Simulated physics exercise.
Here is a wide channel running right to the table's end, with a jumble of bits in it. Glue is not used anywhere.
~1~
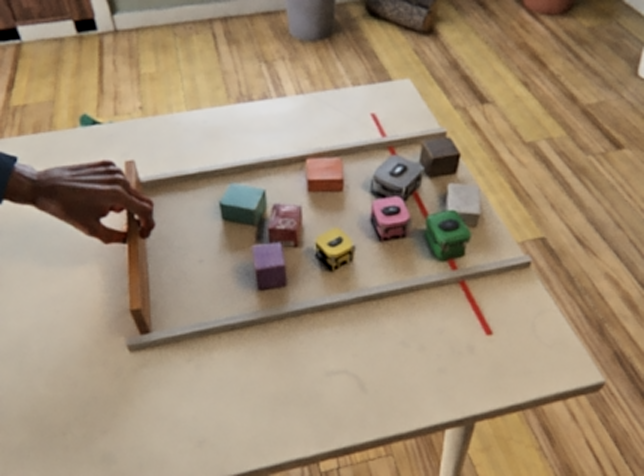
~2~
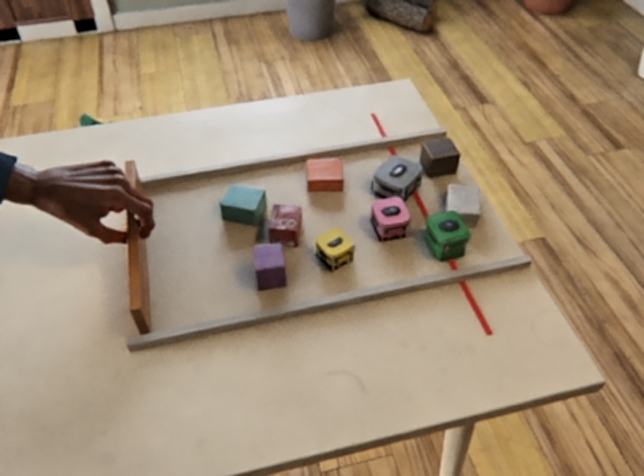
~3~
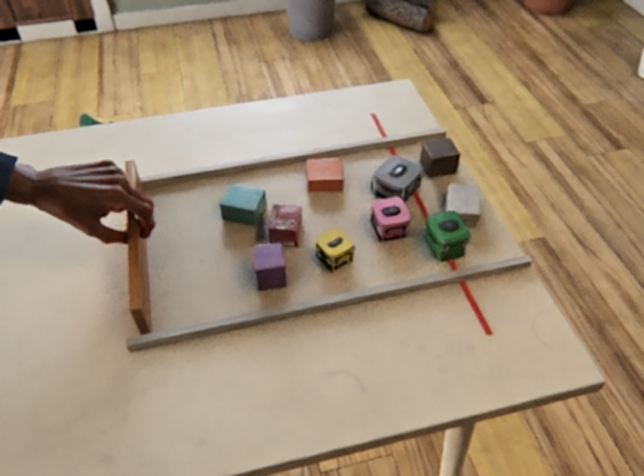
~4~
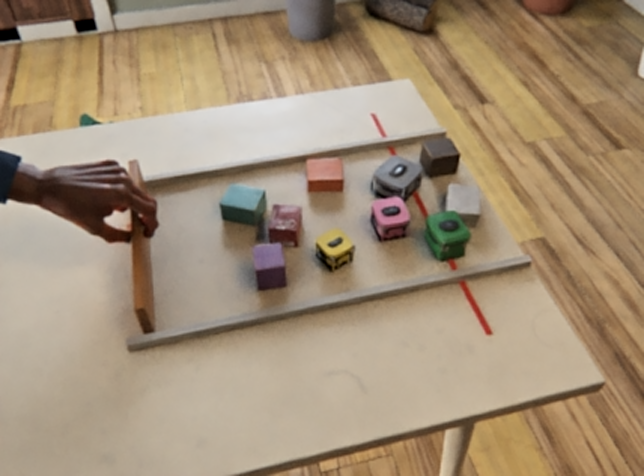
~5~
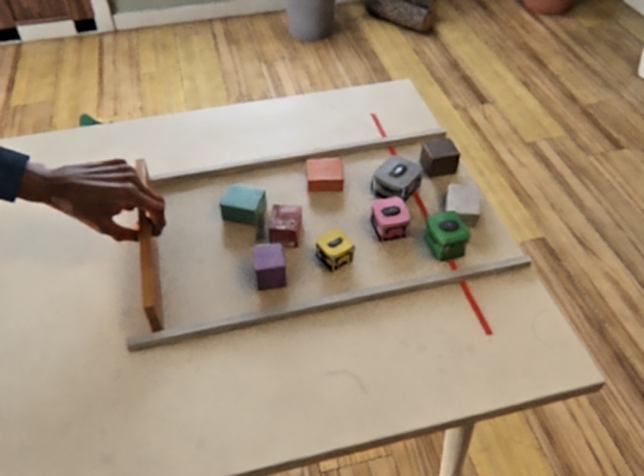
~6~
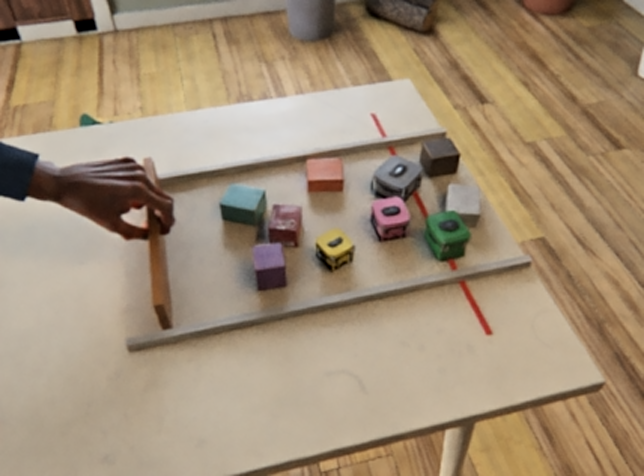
On the table, a hand slides the upright wooden board slightly right toward the scattered blocks.
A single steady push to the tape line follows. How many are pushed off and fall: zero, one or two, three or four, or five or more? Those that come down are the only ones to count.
Drops: A single one or a pair.
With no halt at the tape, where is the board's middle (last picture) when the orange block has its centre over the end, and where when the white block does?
Estimated middle: (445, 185), and (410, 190) for the other.
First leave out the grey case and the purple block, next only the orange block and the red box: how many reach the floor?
Tally of falls: 1 for the first try, 2 for the second.
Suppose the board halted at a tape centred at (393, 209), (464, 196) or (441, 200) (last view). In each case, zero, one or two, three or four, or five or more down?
In turn: No fall at all, five or more, either three or four.
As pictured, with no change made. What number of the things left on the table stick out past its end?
I count 3 overhanging.
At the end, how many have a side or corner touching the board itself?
Contact count: 3.
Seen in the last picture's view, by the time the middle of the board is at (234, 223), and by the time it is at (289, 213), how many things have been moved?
Tally: First 1; then 5.
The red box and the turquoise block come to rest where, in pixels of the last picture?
Same order as the question: First (435, 194), second (424, 168).
Soon after, none off yet; black block at rest near (440, 158); white block at rest near (463, 205); green case at rest near (446, 235).
At rest, the number that fall off is one or two; fallen, white block and black block.
